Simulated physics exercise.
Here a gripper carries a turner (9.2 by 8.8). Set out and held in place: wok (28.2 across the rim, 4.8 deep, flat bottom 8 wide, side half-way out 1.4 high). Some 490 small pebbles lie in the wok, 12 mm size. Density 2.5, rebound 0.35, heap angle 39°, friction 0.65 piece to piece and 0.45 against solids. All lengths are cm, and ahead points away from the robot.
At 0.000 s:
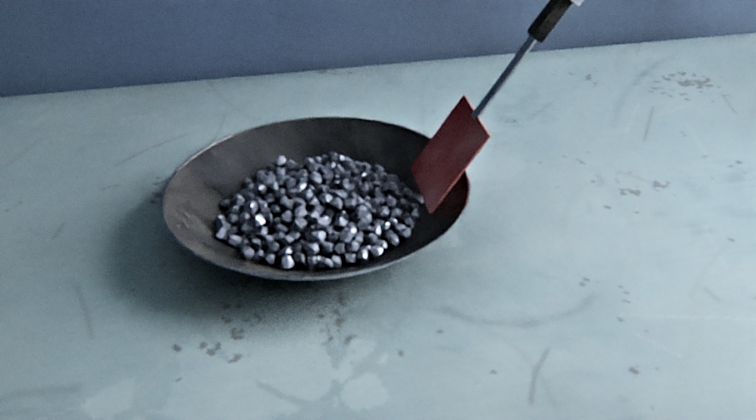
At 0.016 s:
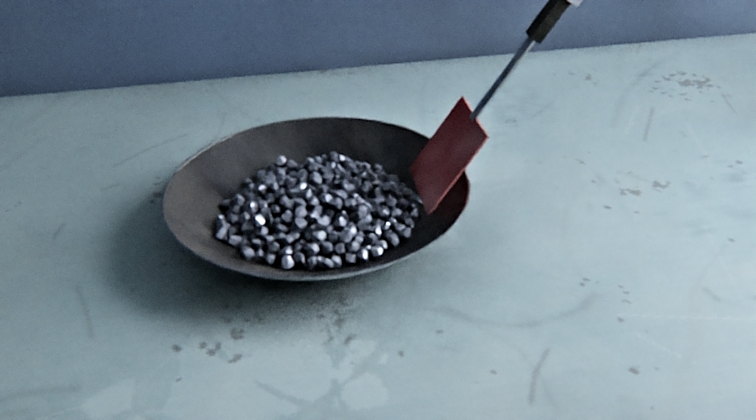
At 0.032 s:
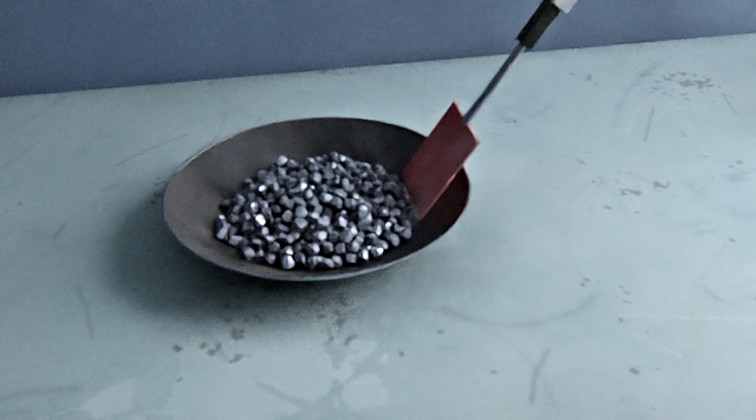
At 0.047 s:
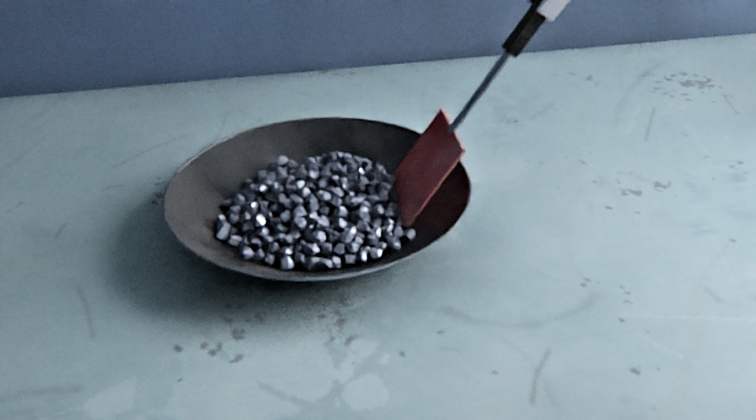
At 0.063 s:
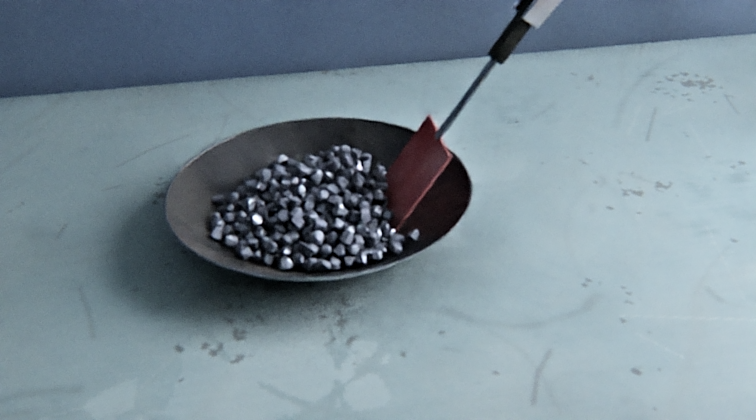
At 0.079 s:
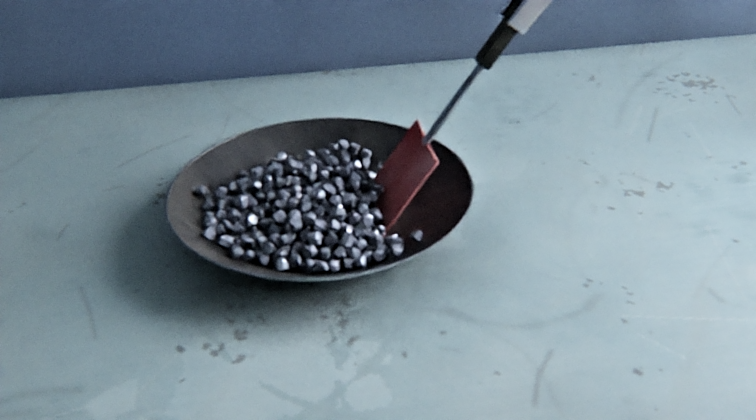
Red turner held by a gripper sliding left through a dark wok, pushing a heap of small grey pebbles slightly leftward.
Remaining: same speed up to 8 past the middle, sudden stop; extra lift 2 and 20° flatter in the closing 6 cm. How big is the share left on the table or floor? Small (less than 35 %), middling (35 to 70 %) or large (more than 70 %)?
On the table or floor the share is middling, 35 to 70 %.
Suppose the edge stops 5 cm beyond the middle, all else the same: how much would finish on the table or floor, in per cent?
Then about 20 per cent.
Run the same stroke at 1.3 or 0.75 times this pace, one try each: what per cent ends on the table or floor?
About 45 and 30 per cent.
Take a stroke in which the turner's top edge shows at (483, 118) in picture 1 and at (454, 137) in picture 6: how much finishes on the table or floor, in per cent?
About 25 per cent.
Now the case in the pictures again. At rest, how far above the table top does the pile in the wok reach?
About 6.0 cm.
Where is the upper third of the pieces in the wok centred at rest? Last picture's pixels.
Around (224, 205).
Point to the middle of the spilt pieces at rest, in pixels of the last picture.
Around (86, 253).
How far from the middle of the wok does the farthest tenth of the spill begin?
Roughly 30 cm.
After 0.13 s, sloping 55°, highest piece 7 above the table; 488 in the wok, 2 on the blade or in flight.
After 0.18 s, sloping 48°, highest piece 8 above the table; 477 in the wok, 13 on the blade or in flight.
After 0.41 s, sloping 35°, highest piece 7 above the table; 286 in the wok, 193 on the table or floor, 11 on the blade or in flight.
After 1.46 s, sloping 35°, highest piece 6 above the table; 284 in the wok, 206 on the table or floor.
In the end, 284 in the wok, 206 on the table or floor. That is 42 % on the table or floor.
